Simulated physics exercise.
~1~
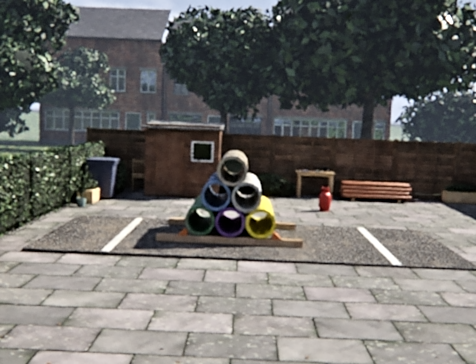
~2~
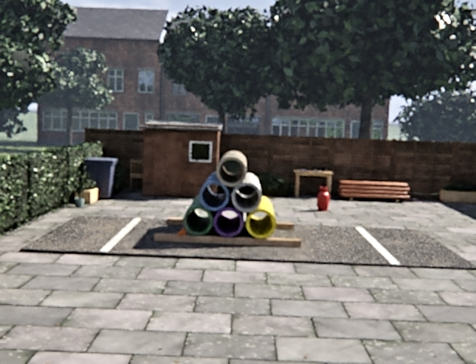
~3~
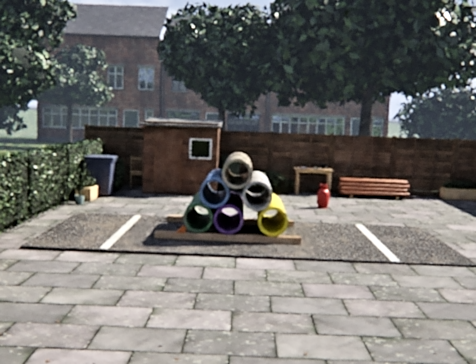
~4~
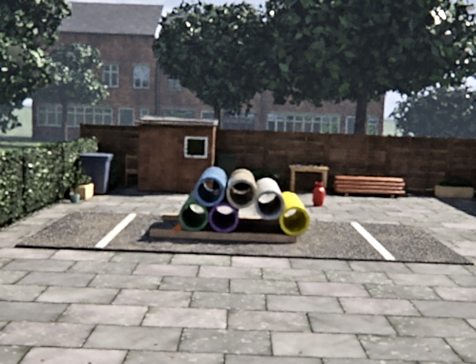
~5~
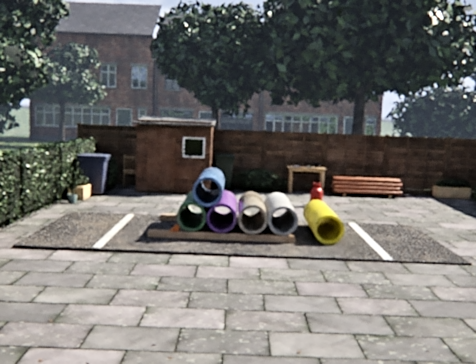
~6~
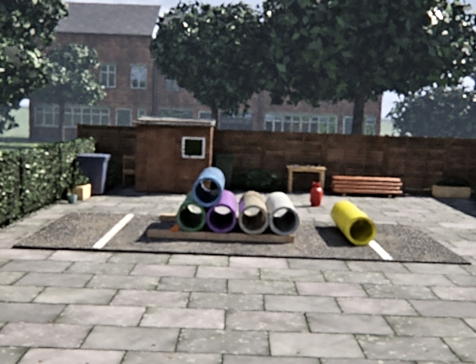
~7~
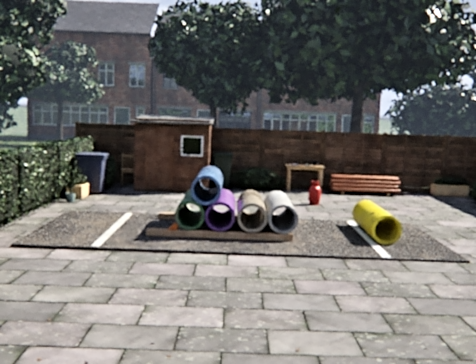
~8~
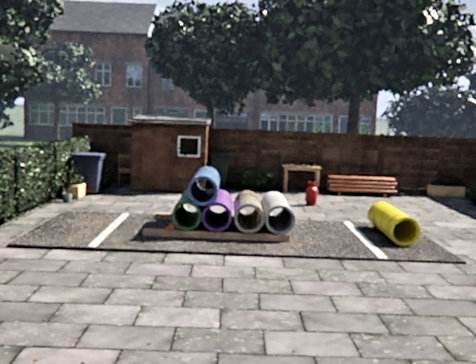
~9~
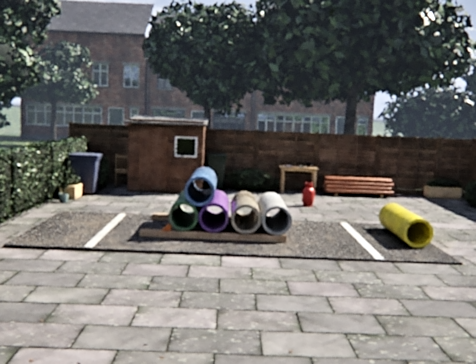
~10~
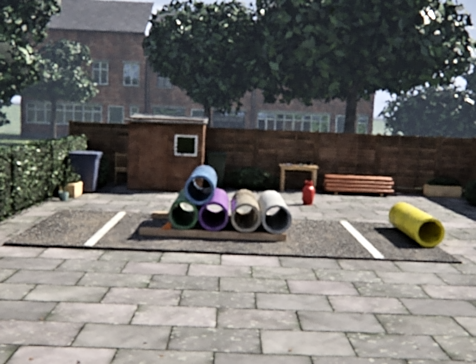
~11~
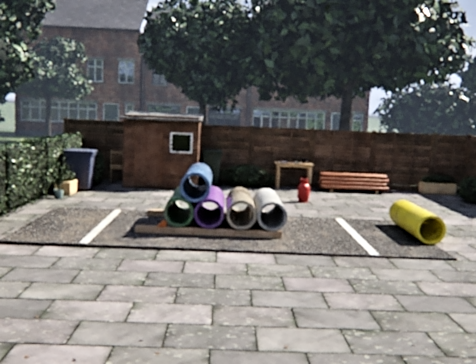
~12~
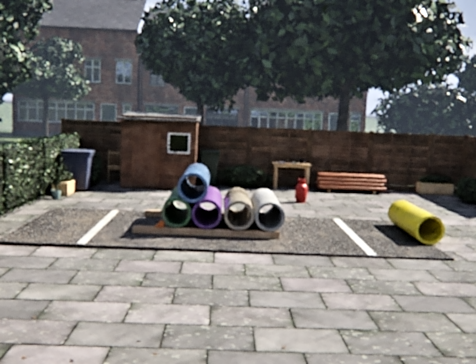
A pyramid of six hollow pipes stands end-on across a paved yard, resting on low timbers over a gravel strip with a white line at each side, before a wooden shed, fence, trees and brick building. Green, purple and yellow pipes form the bottom row, left to right. The yellow pipe slides and rolls right as the stack slumps, and the upper pipes drop, two grey-brown ones settling beside purple. Yellow rolls off the timbers and crosses the right line, slowing to a near standstill beyond it. Green and purple stay put, with a blue pipe resting on top of them.
